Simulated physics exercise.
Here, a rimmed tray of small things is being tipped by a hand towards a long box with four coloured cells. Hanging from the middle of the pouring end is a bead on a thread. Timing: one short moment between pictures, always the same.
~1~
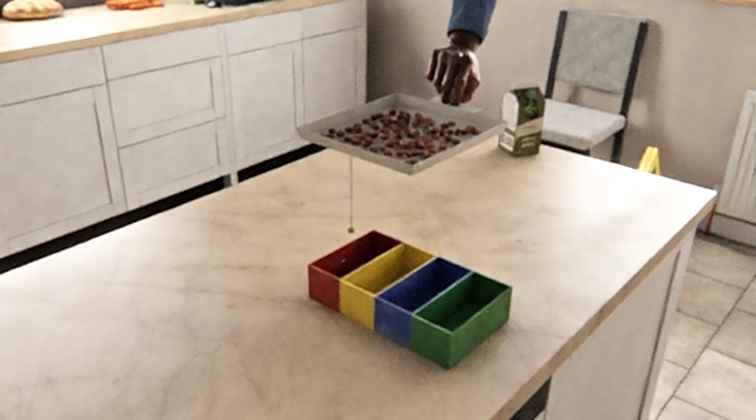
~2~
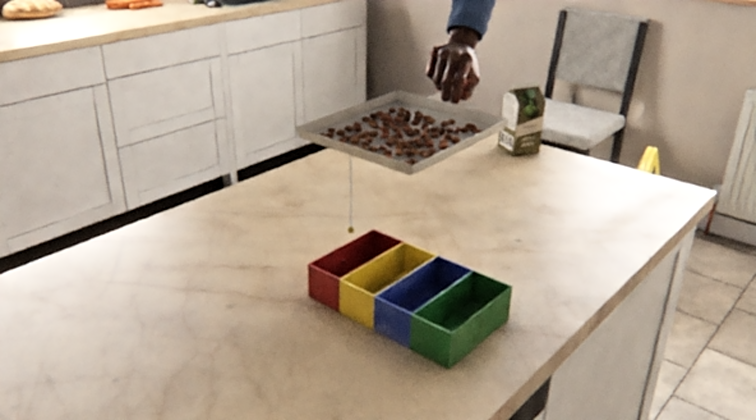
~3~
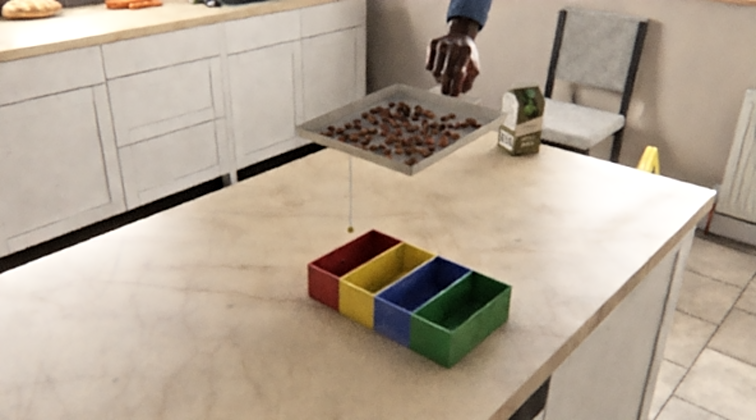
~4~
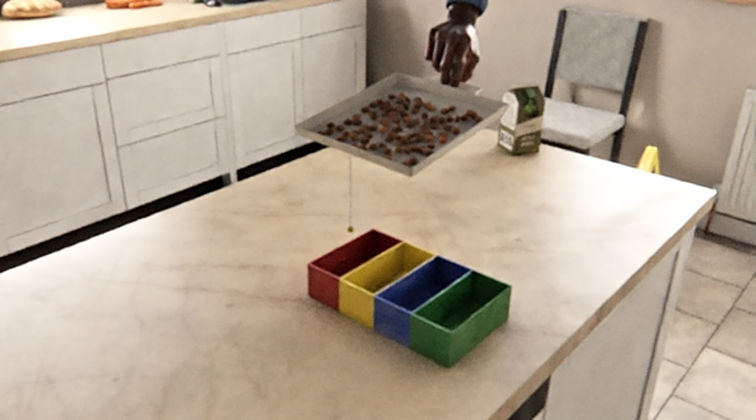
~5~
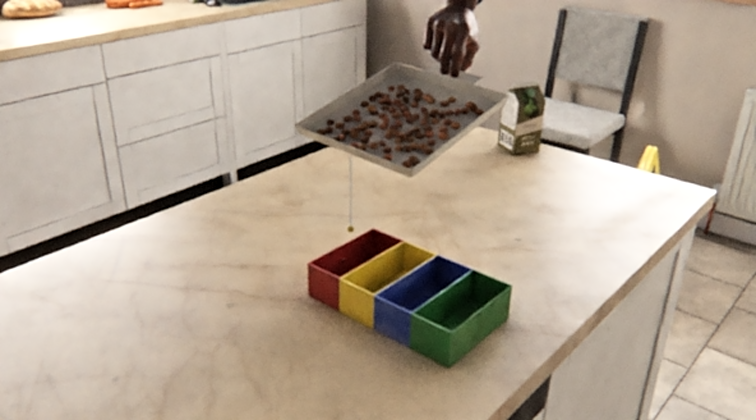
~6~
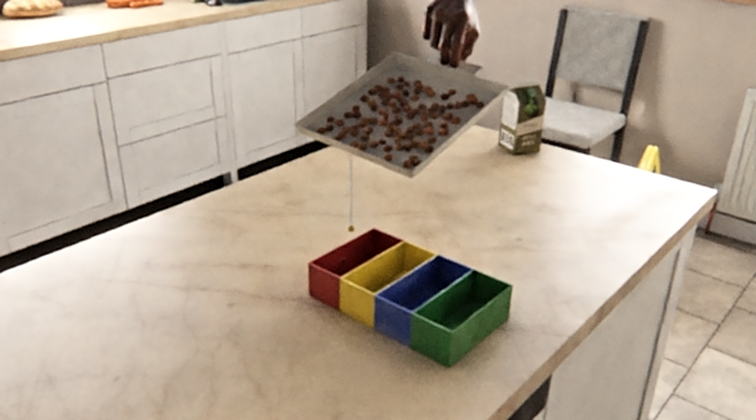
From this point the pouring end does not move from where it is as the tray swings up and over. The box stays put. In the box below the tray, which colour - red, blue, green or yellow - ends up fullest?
The fullest is yellow.
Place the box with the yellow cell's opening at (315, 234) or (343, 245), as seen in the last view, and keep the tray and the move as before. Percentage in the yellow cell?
Roughly 10 % and 30 %.
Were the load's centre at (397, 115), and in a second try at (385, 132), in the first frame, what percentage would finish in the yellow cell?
Share in order: Roughly 30 %, 50 %.
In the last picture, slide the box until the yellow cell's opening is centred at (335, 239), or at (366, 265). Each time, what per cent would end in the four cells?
Trial 1 near 100 %, trial 2 near 90 %.
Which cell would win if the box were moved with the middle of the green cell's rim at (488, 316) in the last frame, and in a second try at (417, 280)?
In the first try it is that red cell, in the second it is that blue cell.
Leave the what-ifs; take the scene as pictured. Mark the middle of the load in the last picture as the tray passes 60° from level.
I'd mark it close to (377, 135).
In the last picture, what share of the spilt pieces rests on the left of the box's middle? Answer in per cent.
That's about 100 per cent of the spill.
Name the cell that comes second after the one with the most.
Second place goes to the red cell.
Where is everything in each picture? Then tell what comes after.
The first frame shows corners of the pouring end (300, 128) and (412, 164), level; middle of the load (400, 136), bits of dog kibble; bead on its thread (351, 230); red cell (324, 285); yellow cell (357, 302); blue cell (393, 319); green cell (431, 338).
The second frame shows corners of the pouring end (300, 127) and (412, 164), level; middle of the load (400, 135).
The third frame shows corners of the pouring end (299, 126) and (411, 165), tipped barely, lowest at the right corner; middle of the load (399, 132).
The fourth frame shows corners of the pouring end (299, 125) and (411, 166), tipped a little, lowest at the right corner; middle of the load (399, 128).
The fifth frame shows corners of the pouring end (298, 124) and (411, 167), tipped a little, lowest at the right corner; middle of the load (399, 123).
The sixth frame shows corners of the pouring end (298, 123) and (411, 169), tipped clearly, lowest at the right corner; middle of the load (399, 119); red cell (325, 283); yellow cell (357, 300); blue cell (393, 318); green cell (431, 337).
Just after the last frame, tray tipped steeply; every one on the tray.
A moment on, tray tipped right over; roughly a quarter on the tray; roughly a quarter in the yellow cell; about a tenth in the red cell; just a few in the blue cell; roughly a third falling or outside the box.
Further on, tray tipped past a quarter turn; roughly half in the yellow cell; roughly a quarter in the red cell; about a tenth in the blue cell; roughly a quarter falling or outside the box.
When it is over, tray tipped past a quarter turn; roughly half in the yellow cell; roughly a quarter in the red cell; about a tenth in the blue cell; not one in the green cell; roughly a quarter outside the box.
